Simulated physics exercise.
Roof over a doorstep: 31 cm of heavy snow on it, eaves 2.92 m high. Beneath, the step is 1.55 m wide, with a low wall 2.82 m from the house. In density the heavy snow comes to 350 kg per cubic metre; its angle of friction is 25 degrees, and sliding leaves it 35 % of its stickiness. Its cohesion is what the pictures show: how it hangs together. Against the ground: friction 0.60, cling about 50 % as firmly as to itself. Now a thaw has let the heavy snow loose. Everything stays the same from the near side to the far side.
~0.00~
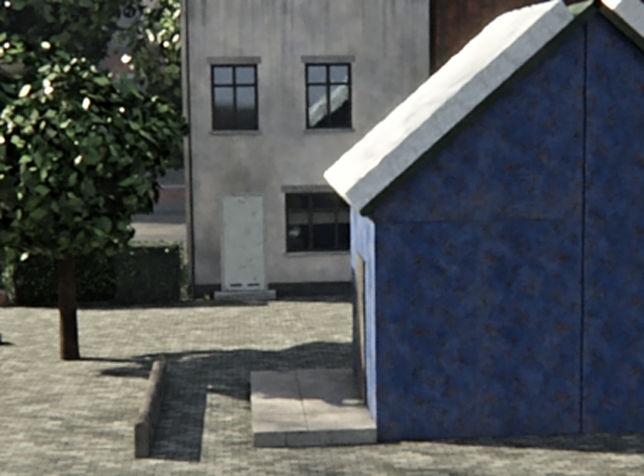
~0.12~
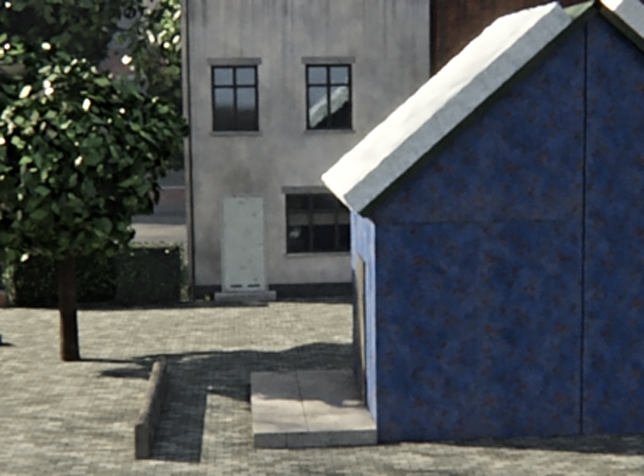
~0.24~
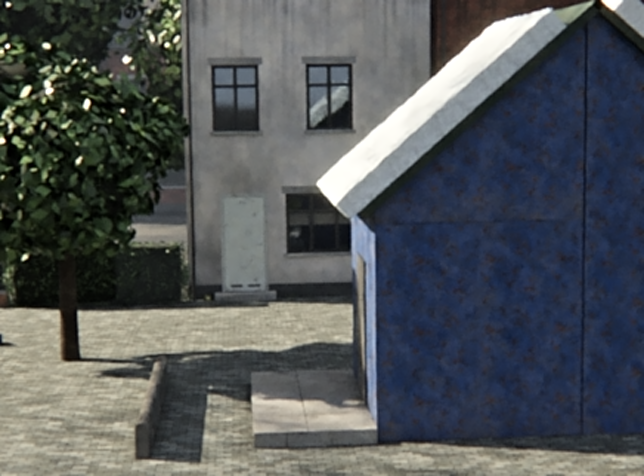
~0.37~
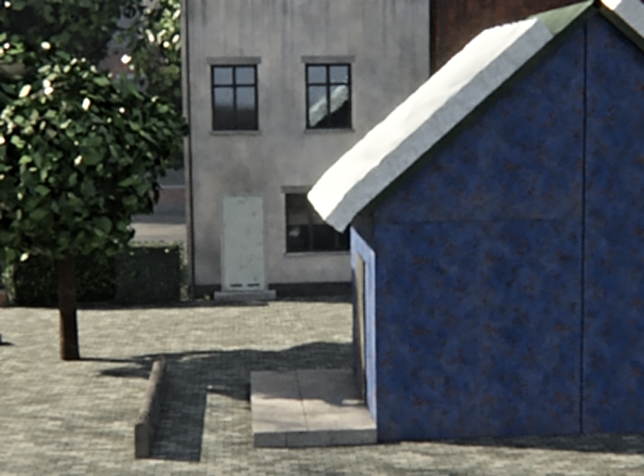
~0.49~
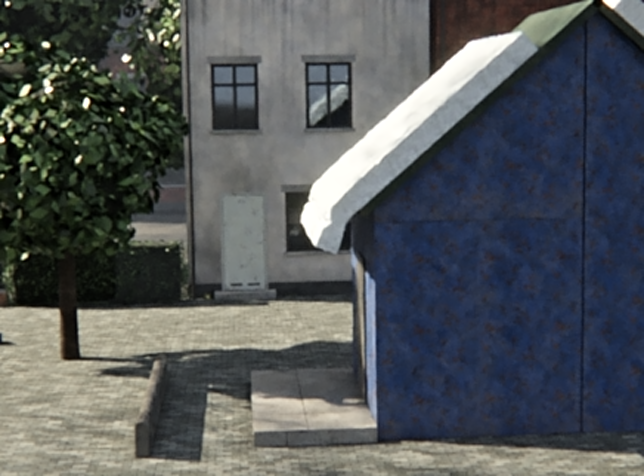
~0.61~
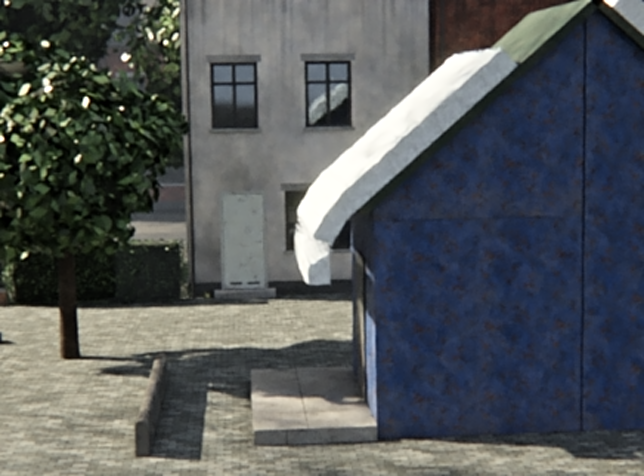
Above a paved doorstep, thick white snow slides left down a blue house's roof, its overhanging edge cracking and bending downward.
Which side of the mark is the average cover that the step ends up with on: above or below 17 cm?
It is below.
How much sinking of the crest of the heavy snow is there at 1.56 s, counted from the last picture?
I'd put it at near 4.0 m.
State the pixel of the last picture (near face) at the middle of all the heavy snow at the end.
Estimated pixel: (167, 433).
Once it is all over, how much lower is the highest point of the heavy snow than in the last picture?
About 4.3 m.
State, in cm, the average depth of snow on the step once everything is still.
Estimate: Near 13 centimetres.
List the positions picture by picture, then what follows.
In the first frame, foremost bit of the heavy snow at (345, 196), 3 % of it past the eaves, in one piece.
In the second frame, foremost bit of the heavy snow at (343, 199), its middle shifted 4.0 cm, 4 % of it past the eaves, in one piece.
In the third frame, foremost bit of the heavy snow at (337, 206), its middle shifted 15 cm, 7 % of it past the eaves, in one piece.
In the fourth frame, foremost bit of the heavy snow at (326, 216), its middle shifted 34 cm, 13 % of it past the eaves, in one piece.
In the fifth frame, foremost bit of the heavy snow at (317, 247), its middle shifted 61 cm, 20 % of it past the eaves, cracking.
In the sixth frame, foremost bit of the heavy snow at (307, 279), its middle shifted 95 cm, 30 % of it past the eaves, cracking.
After 1.05 s, 41 % of the snow is still up on the roof and 59 % is falling or down.
After 1.56 s, none of the snow is still up on the roof and all is falling or down.
After 2.08 s, none of the snow is still up on the roof and all is falling or down.
After 2.60 s, none of the snow is still up on the roof and all is falling or down.
After 3.10 s, none of the snow is still up on the roof and the snow on the step is 13 cm deep on average.
